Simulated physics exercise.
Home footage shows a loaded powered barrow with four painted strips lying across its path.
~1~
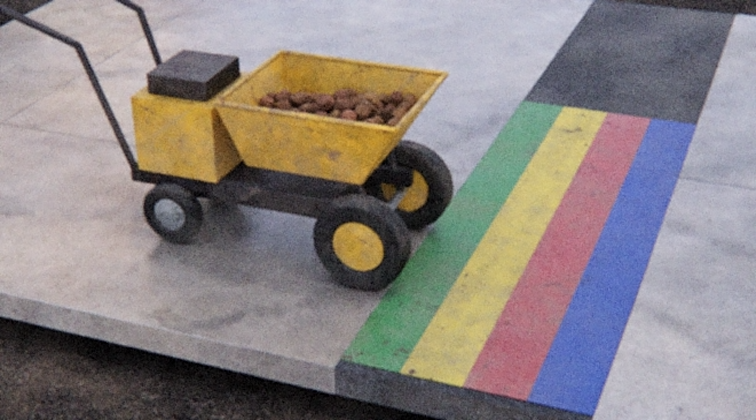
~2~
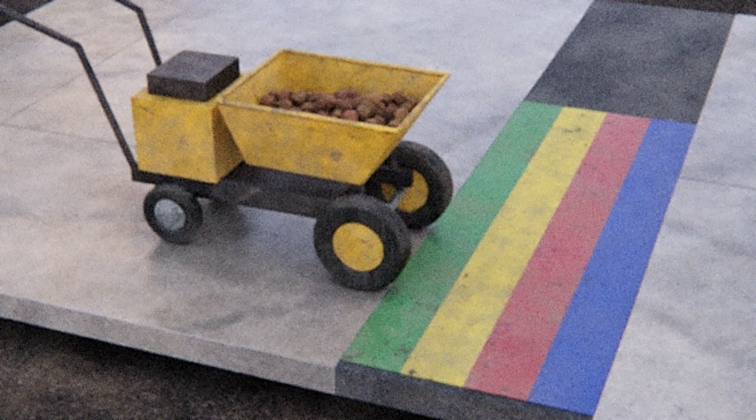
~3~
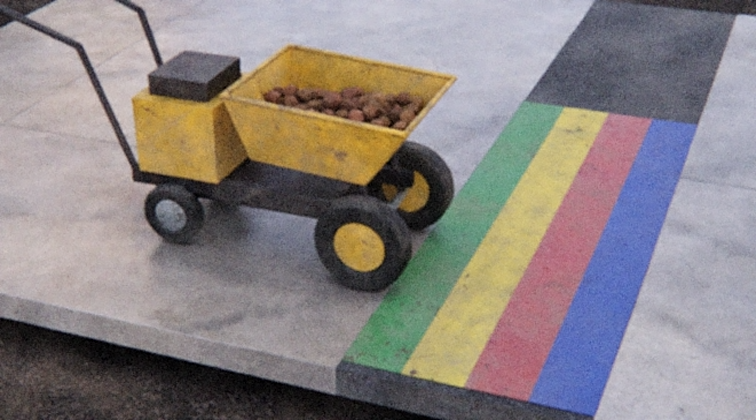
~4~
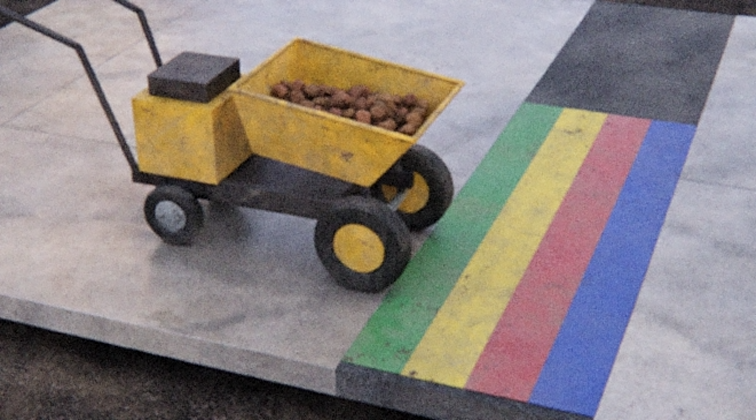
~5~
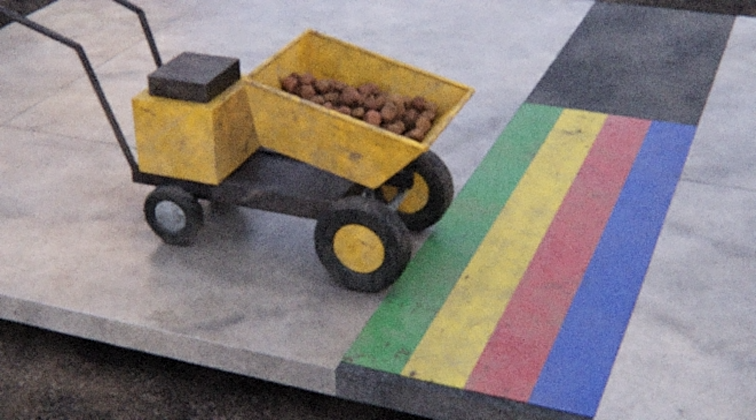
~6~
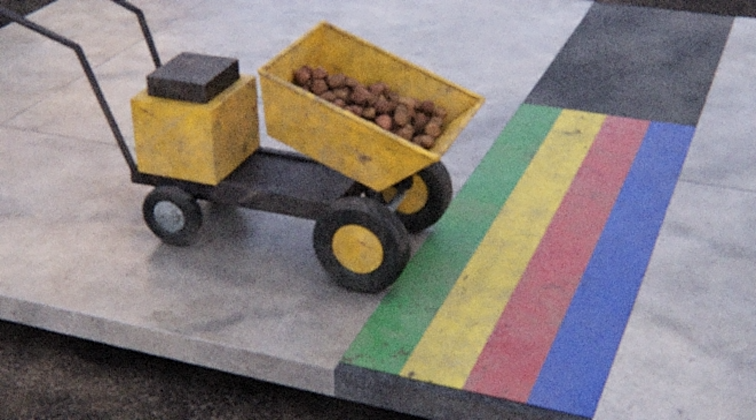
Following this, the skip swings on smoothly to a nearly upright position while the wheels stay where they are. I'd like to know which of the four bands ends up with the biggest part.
The biggest part ends up on the red band.
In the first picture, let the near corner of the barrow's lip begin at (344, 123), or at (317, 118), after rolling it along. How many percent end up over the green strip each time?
0 % then 30 %.
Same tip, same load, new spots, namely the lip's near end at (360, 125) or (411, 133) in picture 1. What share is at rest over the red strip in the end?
About 30 and 40 per cent.
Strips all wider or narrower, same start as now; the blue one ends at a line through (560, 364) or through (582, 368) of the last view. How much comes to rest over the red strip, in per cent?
Roughly 40 per cent, and 40 per cent.
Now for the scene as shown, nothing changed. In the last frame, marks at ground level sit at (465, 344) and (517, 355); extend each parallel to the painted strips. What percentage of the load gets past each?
Result, first then second: 80 %, 40 %.
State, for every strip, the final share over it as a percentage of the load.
Green: About 0; yellow: About 10; red: About 45; blue: About 20.
Just after the last frame, skip tipped steeply; every one in the skip.
A moment on, skip tipped right over; almost all in the skip; about a tenth over the red strip.
Further on, skip tipped right over; roughly half in the skip; just a few over the yellow strip; roughly a third over the red strip; about a tenth over the blue strip; just a few off the paint.
When it is over, skip tipped right over; roughly a quarter in the skip; not one over the green strip; about a tenth over the yellow strip; roughly half over the red strip; roughly a quarter over the blue strip; just a few off the paint.
